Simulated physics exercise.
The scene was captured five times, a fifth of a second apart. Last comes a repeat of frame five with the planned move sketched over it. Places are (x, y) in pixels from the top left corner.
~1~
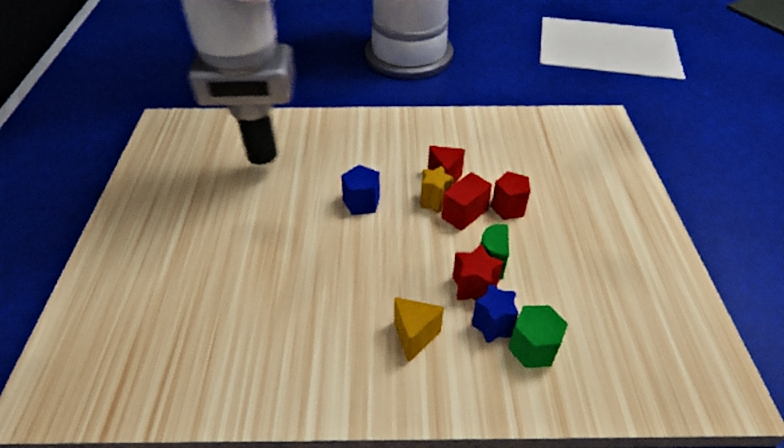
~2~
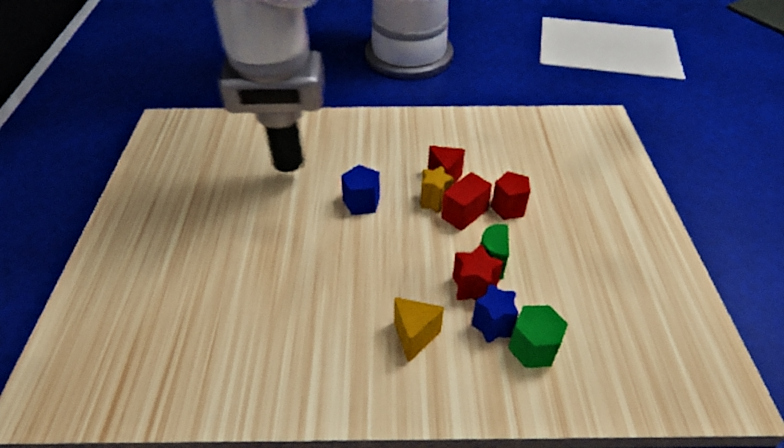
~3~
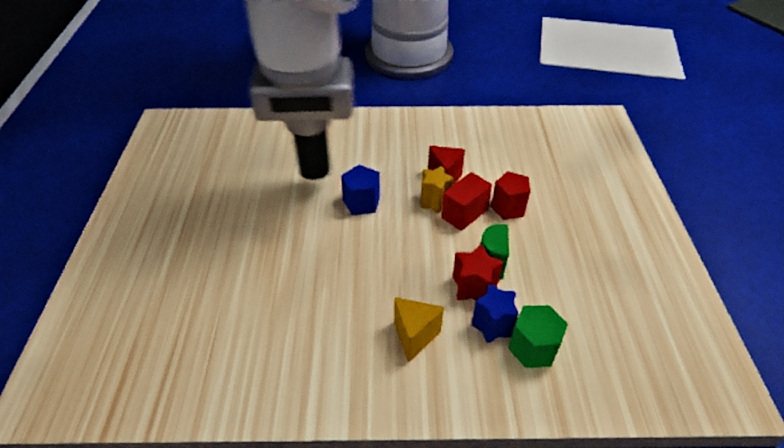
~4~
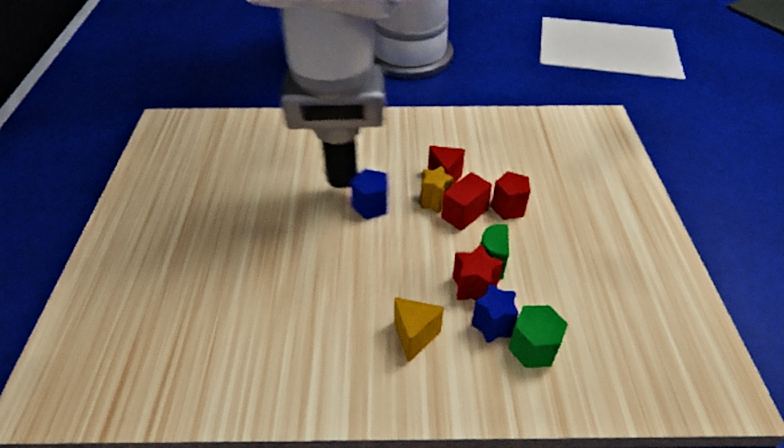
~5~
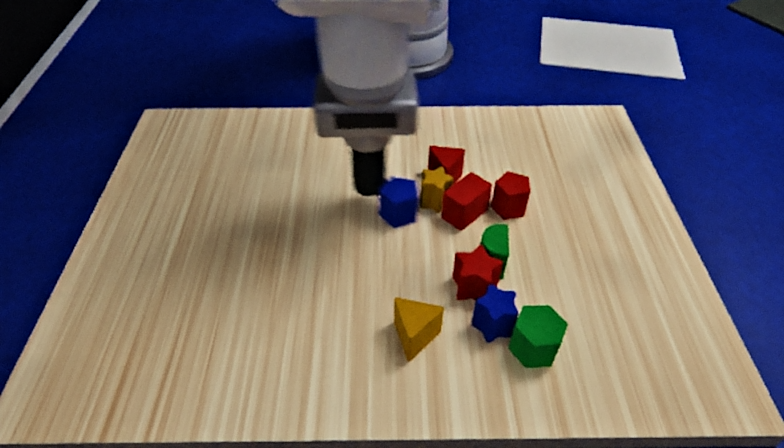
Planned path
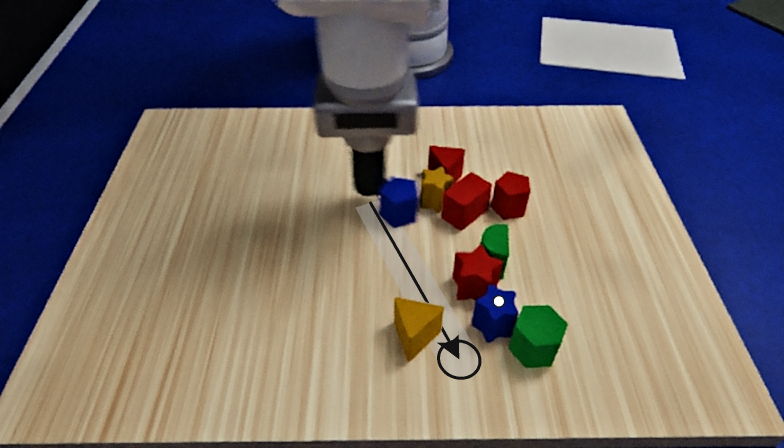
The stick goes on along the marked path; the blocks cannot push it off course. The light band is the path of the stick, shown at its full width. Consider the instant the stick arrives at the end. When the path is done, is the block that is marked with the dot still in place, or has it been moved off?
It is not moved.
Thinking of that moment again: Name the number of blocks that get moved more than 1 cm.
That push would leave two blocks displaced by more than about 1 cm.
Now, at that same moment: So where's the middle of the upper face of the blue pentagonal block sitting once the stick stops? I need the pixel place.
Expect it around (423, 203).
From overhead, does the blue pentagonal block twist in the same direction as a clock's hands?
I'd say no.
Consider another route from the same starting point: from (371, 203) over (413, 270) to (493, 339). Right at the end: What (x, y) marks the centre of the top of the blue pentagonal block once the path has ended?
It is at (422, 202).
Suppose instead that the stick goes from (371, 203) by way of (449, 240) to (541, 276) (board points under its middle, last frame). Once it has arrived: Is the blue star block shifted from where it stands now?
No, that is not how it ends up.
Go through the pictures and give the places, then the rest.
The first picture shows lower end of the stick at (263, 155), tops of blocks, blue pentagonal block at (361, 177), yellow three-sided block at (416, 314), blue star block at (499, 301).
The second picture shows stick at (289, 162), blocks as before.
The third picture shows stick at (315, 170), blocks as before.
The fourth picture shows stick at (342, 178), blue pentagonal block at (371, 181).
The fifth picture shows stick at (370, 186), blue pentagonal block at (400, 189), yellow three-sided block at (416, 314), blue star block at (499, 301).
The drawn path runs from (371, 203) directly to (459, 359); the dot is on the blue star block.
What follows on the original path. One third of the way, stick at (396, 230); blue pentagonal block at (423, 203), turned 55° anticlockwise.
Two thirds of the way, stick at (426, 282); blue pentagonal block at (423, 203), turned 55° anticlockwise.
At the end, stick at (462, 343); blue pentagonal block at (423, 203), turned 55° anticlockwise; yellow three-sided block at (420, 333), turned 55° clockwise; blue star block not moved.
